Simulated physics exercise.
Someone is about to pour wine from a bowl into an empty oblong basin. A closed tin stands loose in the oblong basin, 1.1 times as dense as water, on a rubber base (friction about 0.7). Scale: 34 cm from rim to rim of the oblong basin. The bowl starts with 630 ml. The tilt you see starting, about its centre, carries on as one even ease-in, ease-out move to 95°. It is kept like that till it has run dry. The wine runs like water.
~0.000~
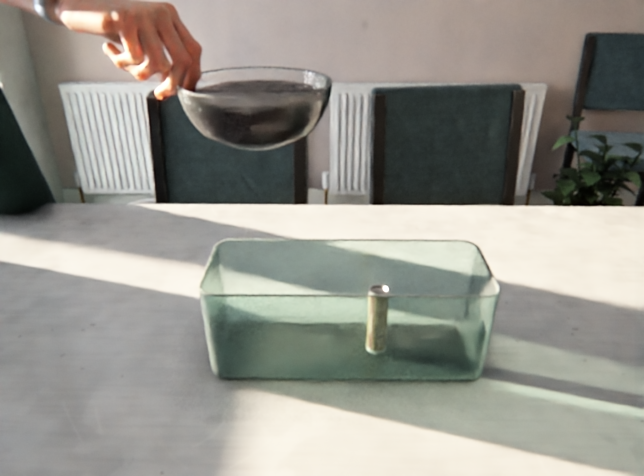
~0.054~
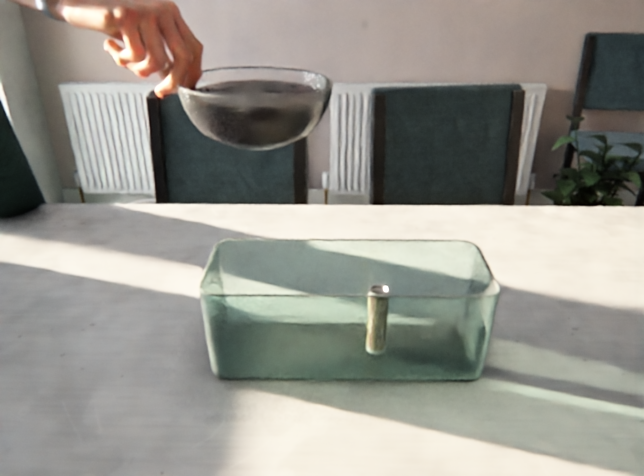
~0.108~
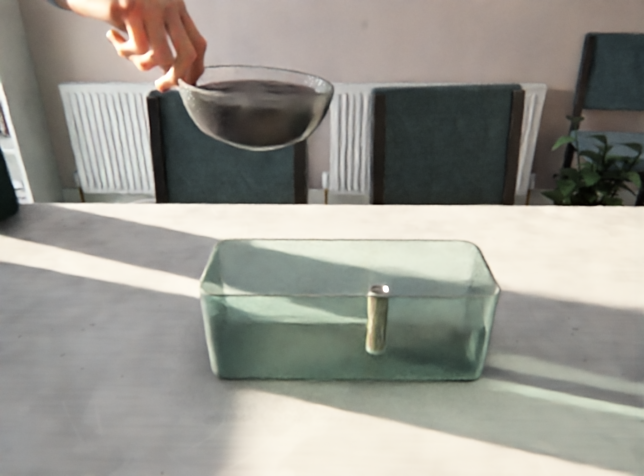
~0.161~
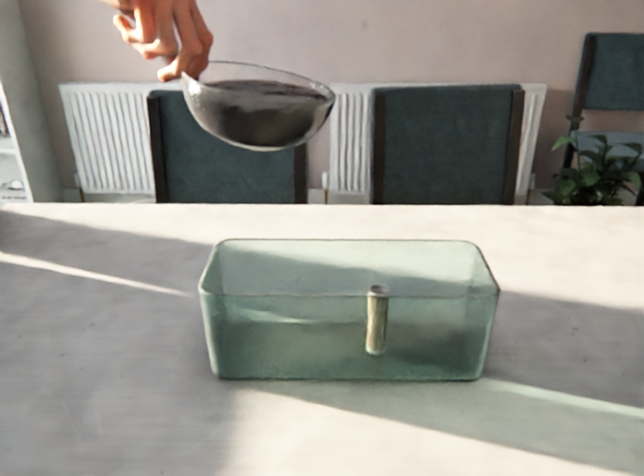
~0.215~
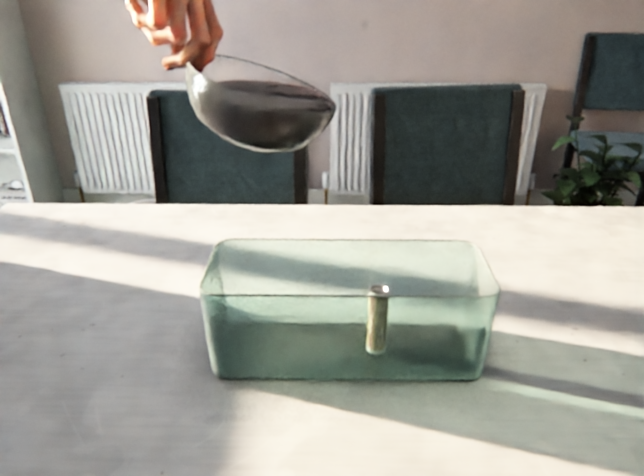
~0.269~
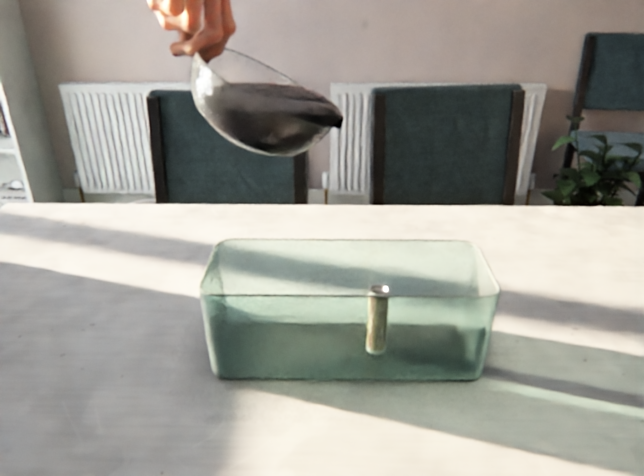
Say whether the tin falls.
It keeps standing.
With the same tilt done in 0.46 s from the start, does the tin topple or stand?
Then it goes over.
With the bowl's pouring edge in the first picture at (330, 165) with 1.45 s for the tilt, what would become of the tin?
Then it remains upright.
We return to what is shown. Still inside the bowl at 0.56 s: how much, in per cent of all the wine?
About 14 per cent.
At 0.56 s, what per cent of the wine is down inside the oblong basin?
About 30 per cent.
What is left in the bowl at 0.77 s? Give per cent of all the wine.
Some 1 per cent.
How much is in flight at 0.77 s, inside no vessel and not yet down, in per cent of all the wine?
Near 6 in a hundred.
By 0.56 s the tilt is 82° and 15 per cent is still to pour; the tin stands where it began.
By 0.77 s the tilt is 95° and 1 per cent is still to pour; the tin stands 1 cm from where it began.
By 0.99 s the tilt is 95° and 0 per cent is still to pour; the tin leans 5°.
By 1.23 s the tilt is 95° and 0 per cent is still to pour; the tin stands where it began.
At rest the tin stands 1 cm from where it began.
